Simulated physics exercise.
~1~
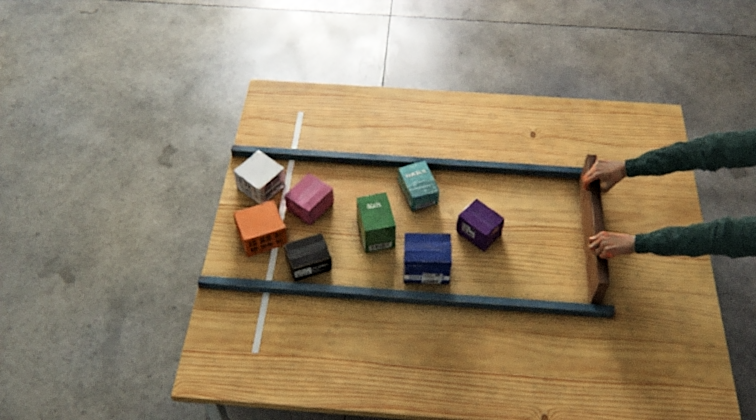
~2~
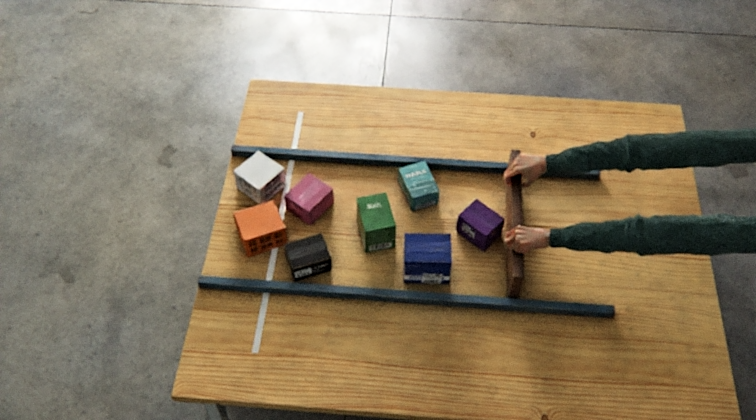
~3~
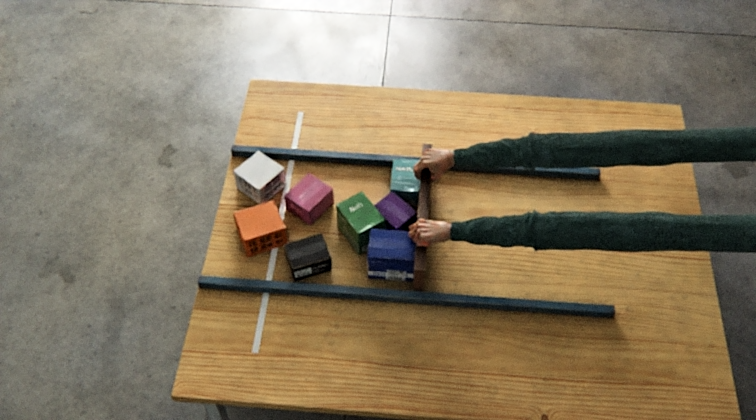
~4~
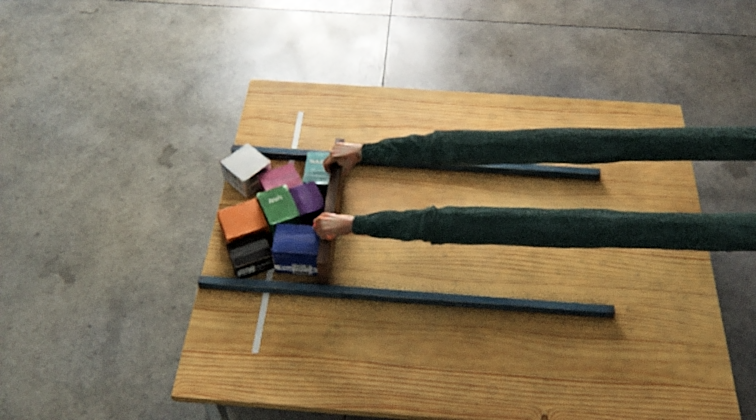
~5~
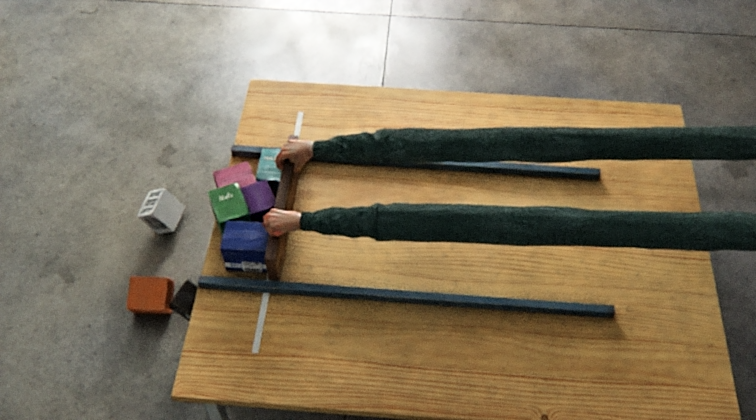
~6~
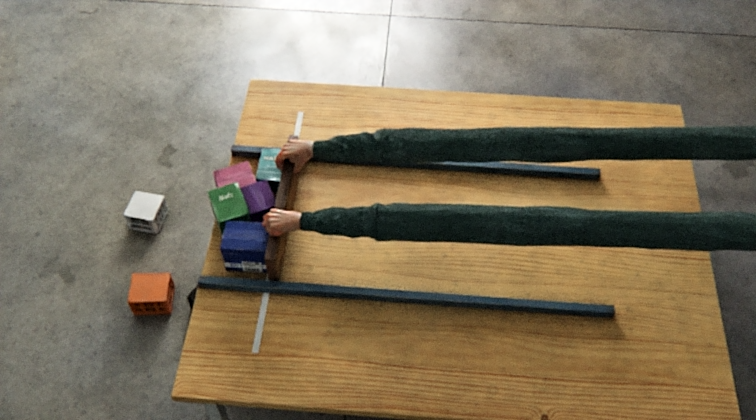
A wooden plank, pushed left by two hands, sweeps boxes along until three fall off.
